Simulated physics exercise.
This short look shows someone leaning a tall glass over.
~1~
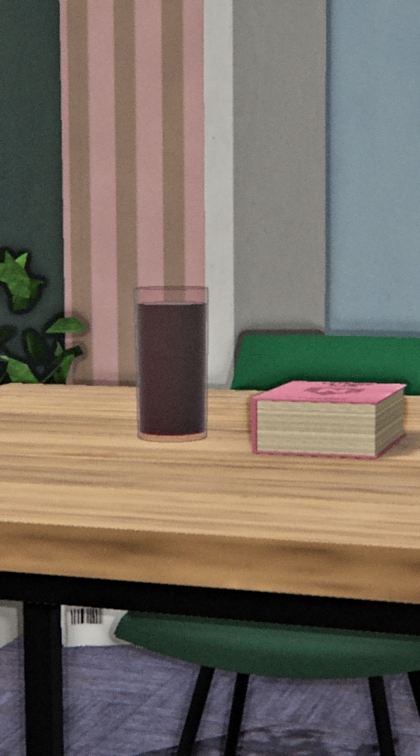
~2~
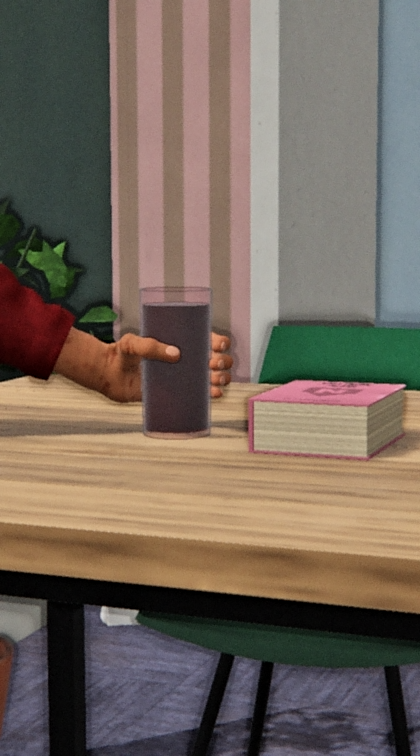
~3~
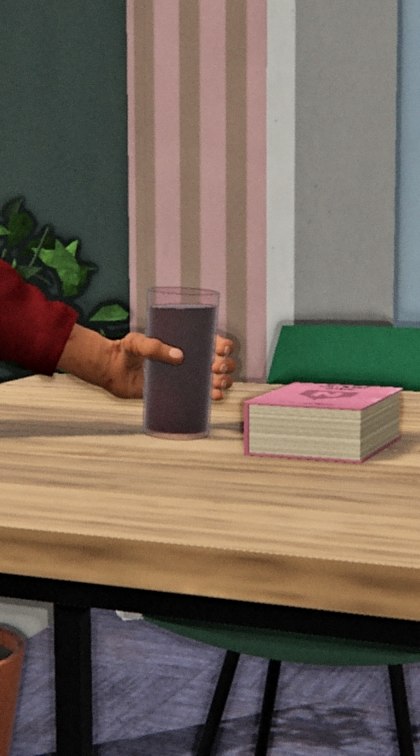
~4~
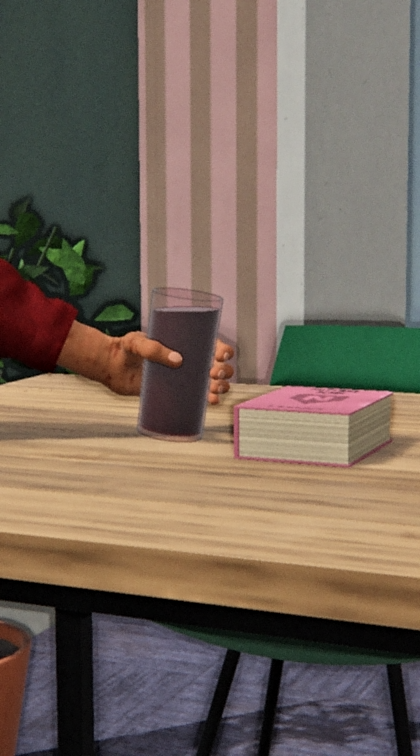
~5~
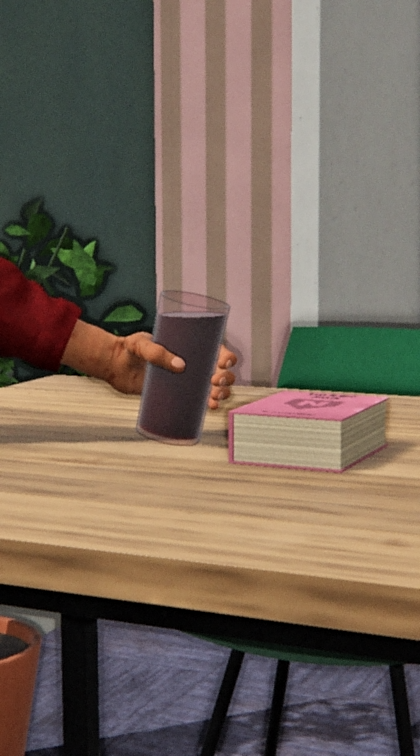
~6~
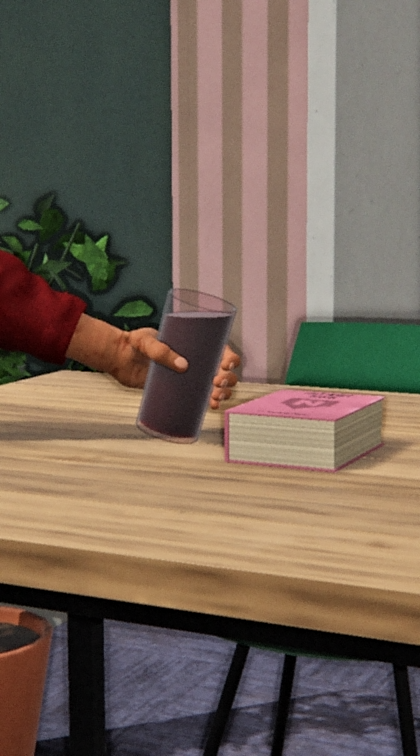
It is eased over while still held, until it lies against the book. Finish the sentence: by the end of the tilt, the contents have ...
The contents have partly run out.
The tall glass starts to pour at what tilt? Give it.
That comes at around 30°.
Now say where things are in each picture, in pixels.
It stands upright; tall glass (172, 359) nearly full, in the first frame.
A hand takes hold; tall glass nearly full, surface at (176, 305); book (330, 418), in the second frame.
The top moves towards the book; tall glass (180, 360) nearly full, in the third frame.
On the way over; tall glass nearly full, surface at (186, 310); book (317, 424), in the fourth frame.
It is leaning; tall glass (182, 365) nearly full, in the fifth frame.
Tipping on its foot; tall glass nearly full, surface at (199, 315); book (307, 429), in the sixth frame.
Soon after, the tall glass leans by about 35°; some has gone over its rim; nearly all of the grape juice is inside.
Later, the tall glass leans by about 45°; some has gone over its rim; nearly all of the grape juice is inside.
In the end, the tall glass leans by about 50°, against the book; some has gone over its rim; about three quarters of the grape juice is inside.
